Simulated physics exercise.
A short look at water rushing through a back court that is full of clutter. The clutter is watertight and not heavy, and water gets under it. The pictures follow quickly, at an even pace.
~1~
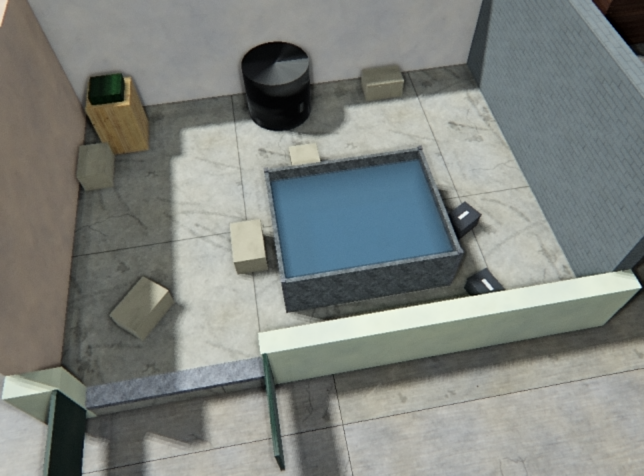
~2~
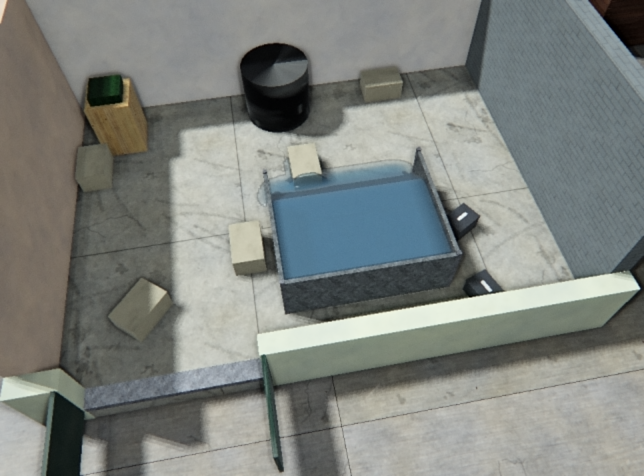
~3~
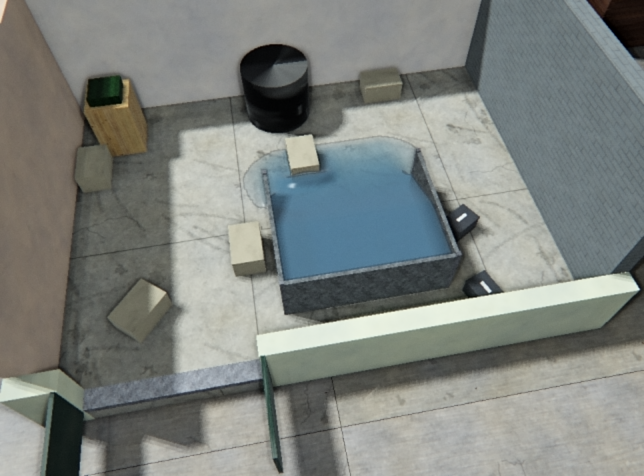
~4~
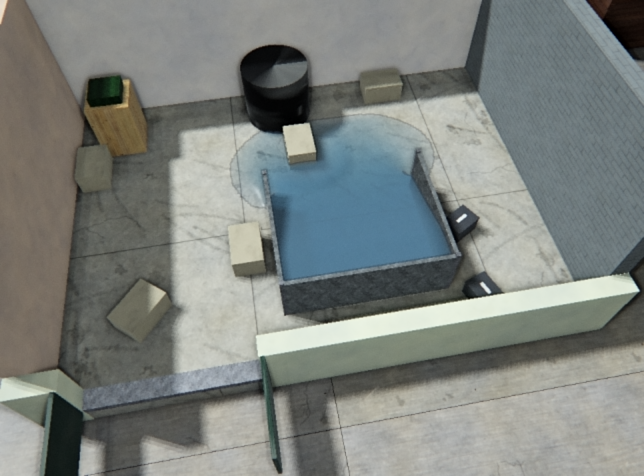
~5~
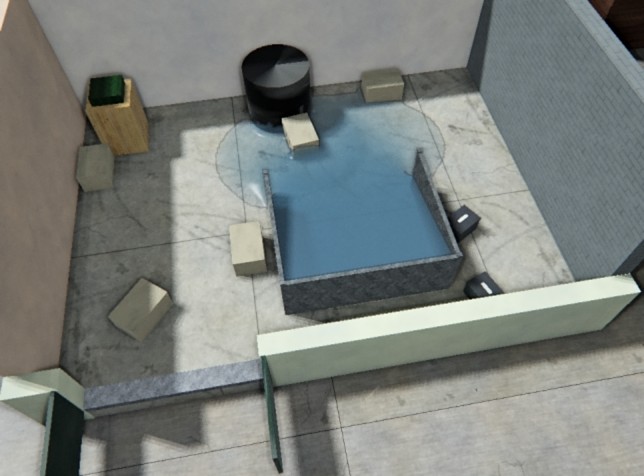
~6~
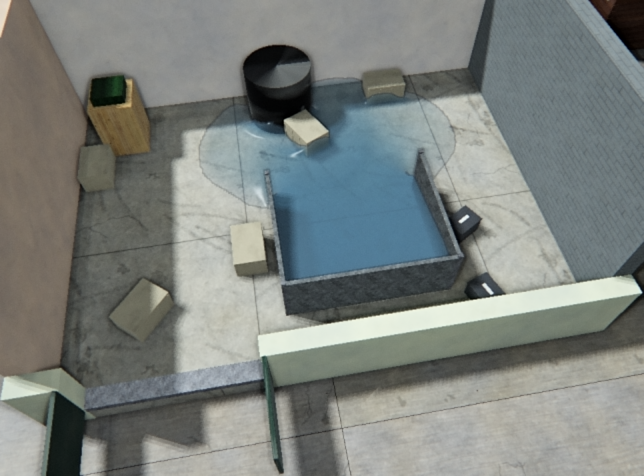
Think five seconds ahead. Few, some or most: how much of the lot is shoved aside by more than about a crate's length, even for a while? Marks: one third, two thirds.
Share: At least two thirds.
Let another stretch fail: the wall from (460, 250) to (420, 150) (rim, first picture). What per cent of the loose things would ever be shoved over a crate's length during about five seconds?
Close to 40 %.
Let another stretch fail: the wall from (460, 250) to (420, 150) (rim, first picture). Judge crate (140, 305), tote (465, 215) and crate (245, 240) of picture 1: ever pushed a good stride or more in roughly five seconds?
In that order: Not that far, yes, less than that.
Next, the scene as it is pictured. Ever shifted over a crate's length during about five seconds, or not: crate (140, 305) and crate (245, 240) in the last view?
In turn: Short of that, less than that.
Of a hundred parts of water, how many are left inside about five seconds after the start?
Near 100 in a hundred.
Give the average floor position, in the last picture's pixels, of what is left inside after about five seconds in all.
At about (309, 282).
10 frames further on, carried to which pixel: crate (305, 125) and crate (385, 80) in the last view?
At about (398, 64) and (465, 63).
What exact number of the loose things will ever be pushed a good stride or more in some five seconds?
5 of them.
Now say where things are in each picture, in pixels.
In the first frame, a crate at (306, 160) rests on the ground; a crate at (383, 75), on the bottom; 0 of 7 have shifted.
In the second frame, a crate at (304, 160), on the bottom; a crate at (382, 77) rests on the ground; 0 of 7 have shifted.
In the third frame, a crate at (302, 151), on the bottom, close to its start; a crate at (381, 78), on the bottom; 1 of 7 have shifted.
In the fourth frame, a crate at (299, 139) rests on the ground, a stride from its start; a crate at (381, 78), on the bottom; 1 of 7 have shifted.
In the fifth frame, a crate at (300, 129) rests on the ground, a stride from its start; a crate at (383, 78), on the bottom; 1 of 7 have shifted.
In the sixth frame, a crate at (306, 126) rests on the ground, a stride from its start; a crate at (384, 79) rests on the ground; 1 of 7 have shifted.
A moment on, 1 of 7 are well off their spots; 1 afloat.
Next, 2 of 7 are well off their spots; 2 afloat.
Later, 4 of 7 are well off their spots; 2 afloat.
In the end, 5 of 7 are well off their spots, and 5 have been at some point; 4 afloat.
